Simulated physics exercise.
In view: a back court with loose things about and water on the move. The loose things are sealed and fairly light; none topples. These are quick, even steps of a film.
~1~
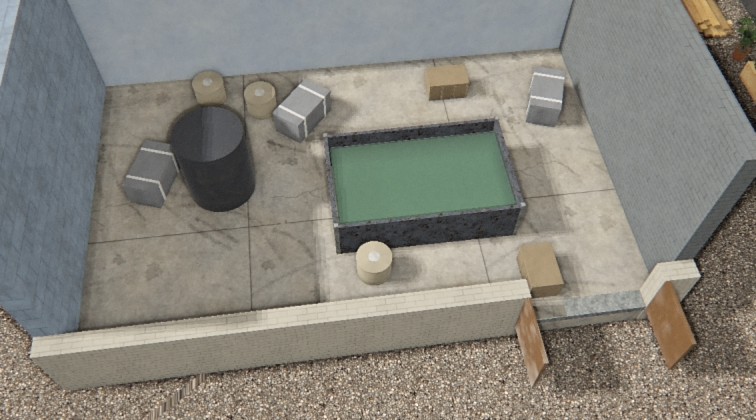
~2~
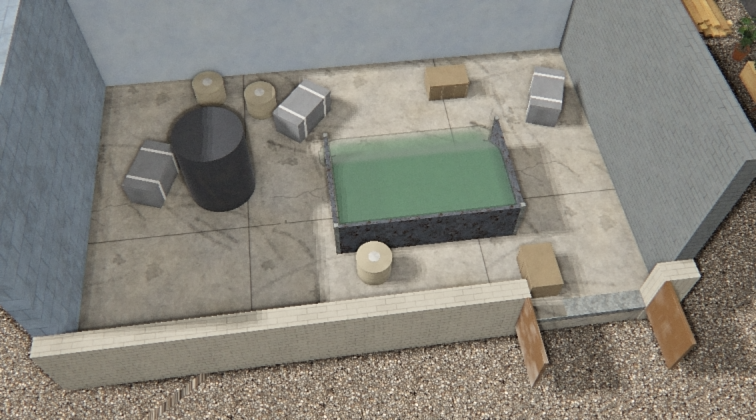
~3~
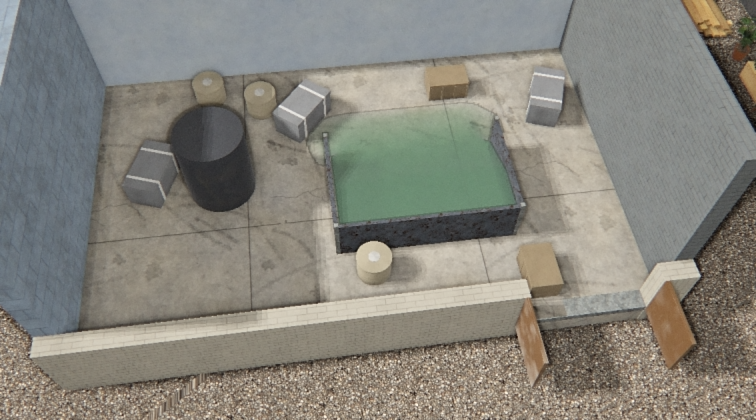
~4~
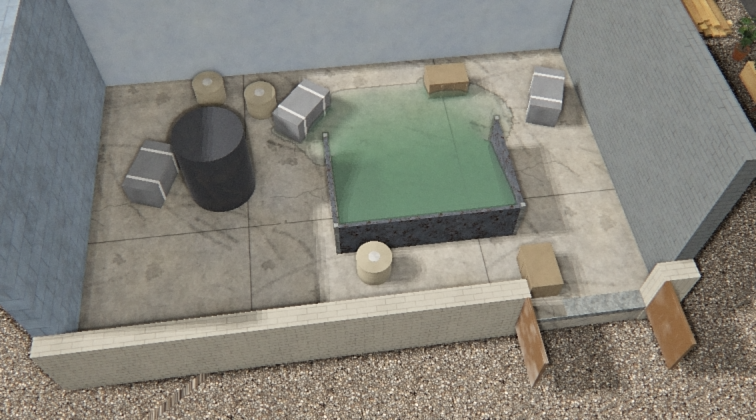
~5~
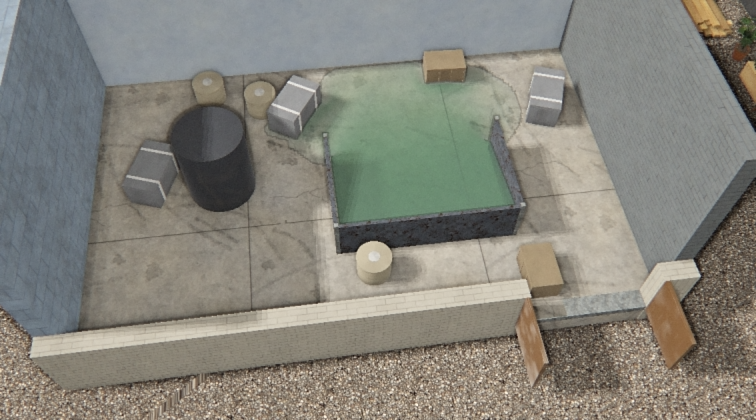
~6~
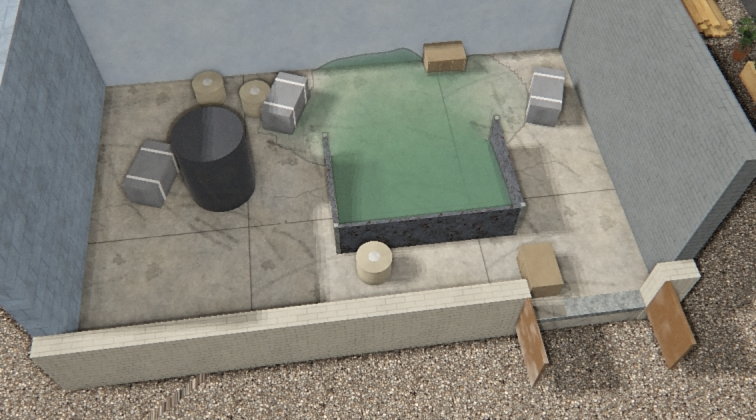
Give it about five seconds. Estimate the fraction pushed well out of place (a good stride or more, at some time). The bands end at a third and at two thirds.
That comes to two thirds or above.
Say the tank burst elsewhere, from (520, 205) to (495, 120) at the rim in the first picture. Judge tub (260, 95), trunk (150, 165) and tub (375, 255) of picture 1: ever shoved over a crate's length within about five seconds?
One after the other: Pushed that far, no, no.
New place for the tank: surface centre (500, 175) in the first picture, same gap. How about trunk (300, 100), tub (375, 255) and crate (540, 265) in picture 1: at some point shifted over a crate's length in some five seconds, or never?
As listed: Moved that far, short of that, never so far.
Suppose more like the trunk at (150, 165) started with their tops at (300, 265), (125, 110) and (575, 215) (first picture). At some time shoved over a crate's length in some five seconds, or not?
In that order: Under that, swept aside, moved that far.
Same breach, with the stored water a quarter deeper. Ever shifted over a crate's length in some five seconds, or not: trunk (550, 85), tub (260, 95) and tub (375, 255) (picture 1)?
In turn: Moved that far, pushed that far, no.
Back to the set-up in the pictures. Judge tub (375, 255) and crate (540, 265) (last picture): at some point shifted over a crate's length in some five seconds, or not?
As listed: Short of that, not that far.
A moment on, 2 of 8 are well off their spots; 1 afloat.
Next, 4 of 8 are well off their spots; 1 afloat.
Later, 6 of 8 are well off their spots; 4 afloat.
In the end, 6 of 8 are well off their spots, and 6 have been at some point; 5 afloat.
